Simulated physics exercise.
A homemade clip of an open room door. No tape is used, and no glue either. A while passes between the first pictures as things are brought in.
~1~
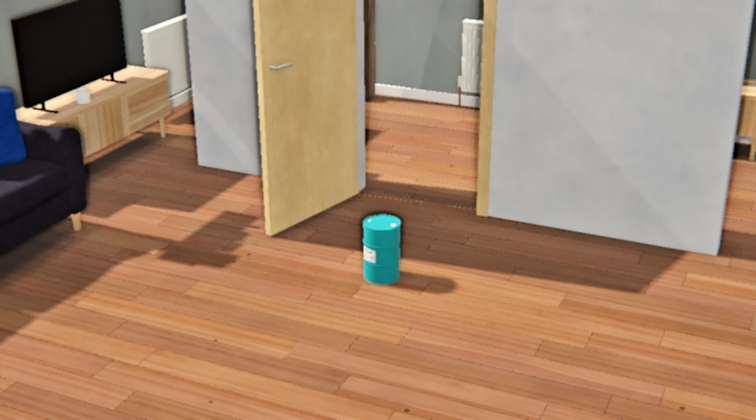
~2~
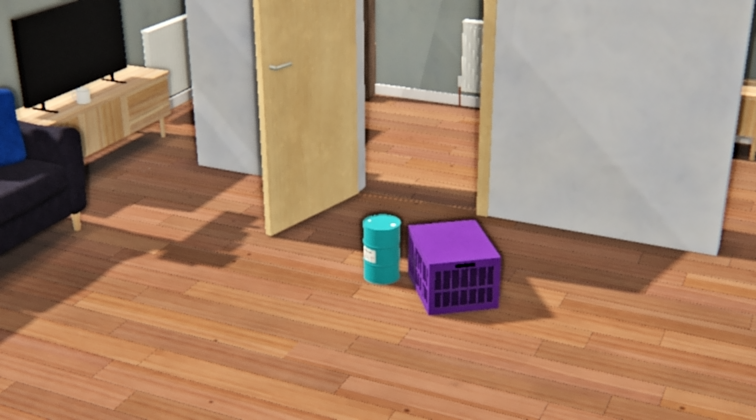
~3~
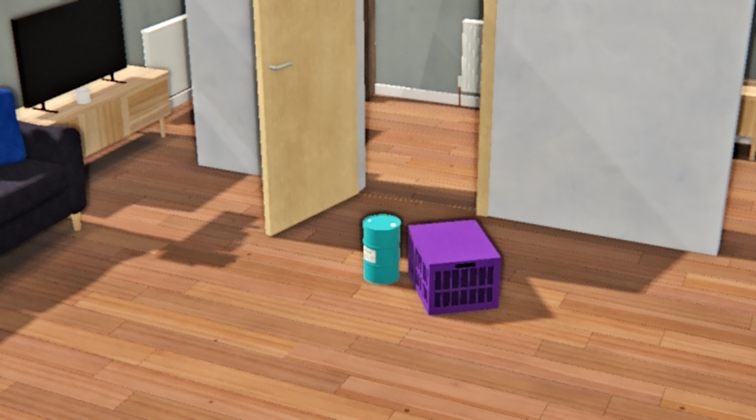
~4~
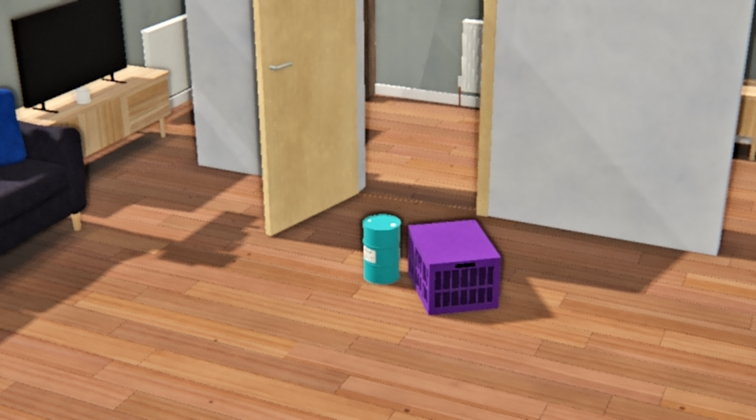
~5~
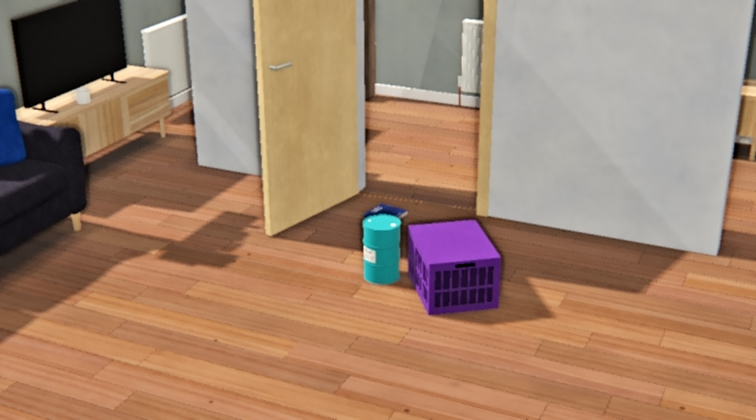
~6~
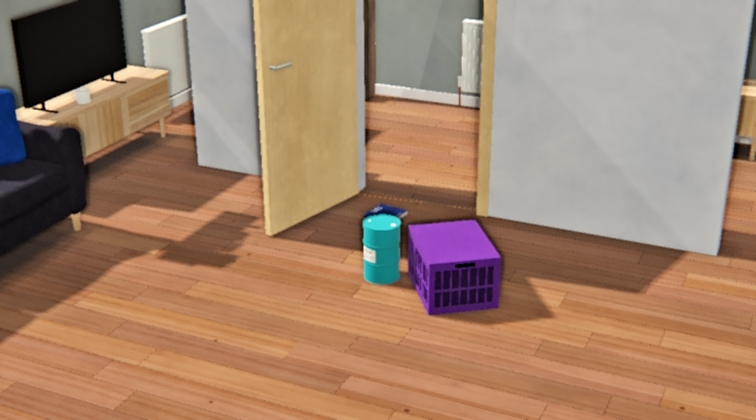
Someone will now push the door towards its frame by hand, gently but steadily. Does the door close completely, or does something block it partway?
The door closes completely.
Then, 1.00 s later than the last frame, door 76° open.
Then, 1.60 s later than the last frame, door 46° open; blue book moved a little near (401, 213).
Then, 2.00 s later than the last frame, door 25° open; blue book moved about its own width near (419, 210).
Then, 2.40 s later than the last frame, door 4° open; blue book moved well along near (433, 201).
When it is over, door 0° open; moved from the start, blue book; the other 2 as before. End places, in pixels of the last picture, blue book near (437, 197).
